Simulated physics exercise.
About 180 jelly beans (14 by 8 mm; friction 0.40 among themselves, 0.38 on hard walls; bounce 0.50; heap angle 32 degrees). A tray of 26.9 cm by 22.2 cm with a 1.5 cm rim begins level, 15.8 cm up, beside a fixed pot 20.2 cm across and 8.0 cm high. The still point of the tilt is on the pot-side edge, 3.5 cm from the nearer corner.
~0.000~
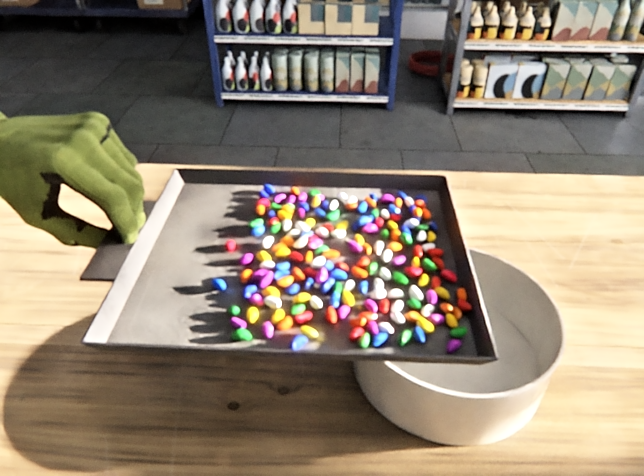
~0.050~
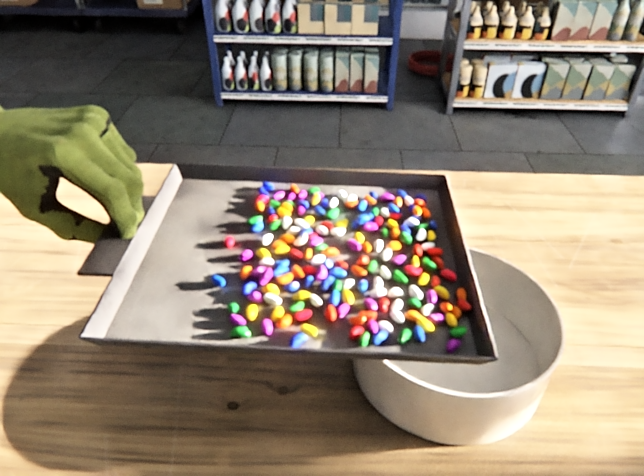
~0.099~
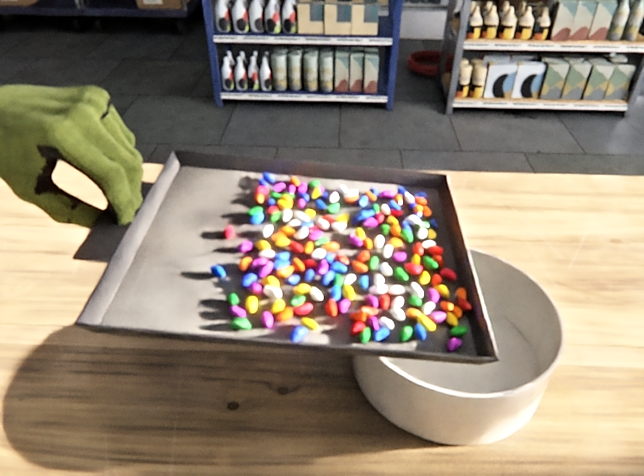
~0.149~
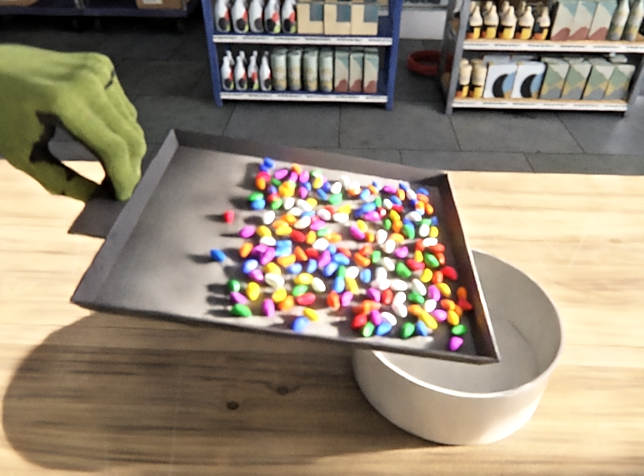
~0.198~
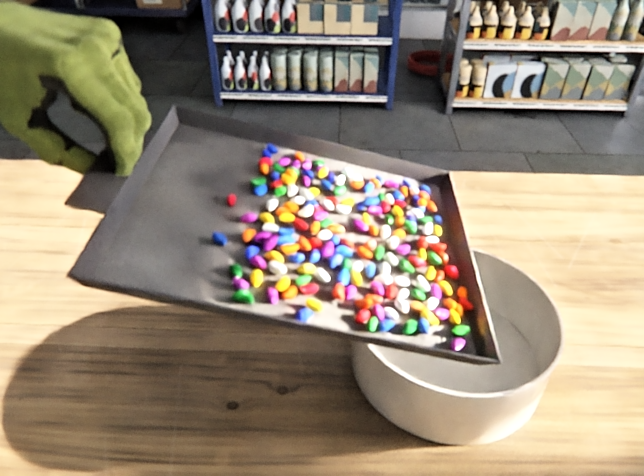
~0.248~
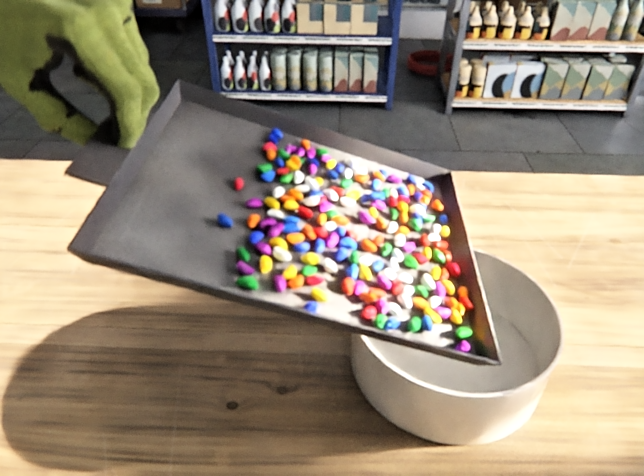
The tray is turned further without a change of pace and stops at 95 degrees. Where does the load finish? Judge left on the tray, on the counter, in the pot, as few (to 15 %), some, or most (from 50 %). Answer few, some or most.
Tray few, counter some, pot most.
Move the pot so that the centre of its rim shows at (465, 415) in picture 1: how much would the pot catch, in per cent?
About 60 per cent.
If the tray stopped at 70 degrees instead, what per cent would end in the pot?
In that case some 65 per cent.
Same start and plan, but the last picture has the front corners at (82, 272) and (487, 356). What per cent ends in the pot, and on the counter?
Pot 25, counter 75.
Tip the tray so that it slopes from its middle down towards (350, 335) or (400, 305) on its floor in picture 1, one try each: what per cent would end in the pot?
About 0 and 10 per cent.
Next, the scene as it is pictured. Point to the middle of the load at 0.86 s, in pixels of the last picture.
Near (497, 346).
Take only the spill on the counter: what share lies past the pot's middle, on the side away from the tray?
Some 80 per cent.
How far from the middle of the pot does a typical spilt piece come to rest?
Some 18 cm.
After 0.61 s, tilt 55 degrees; the tray holds 95 %, the pot 0 %.
Then, at 0.86 s, tilt 81 degrees; the tray holds 30 %, the pot 35 %.
Then, at 1.21 s, tilt 95 degrees; the tray holds 0 %, the pot 70 %.
In the end, at 2.1 s, tray 0 %, counter 30 %, pot 70 %.
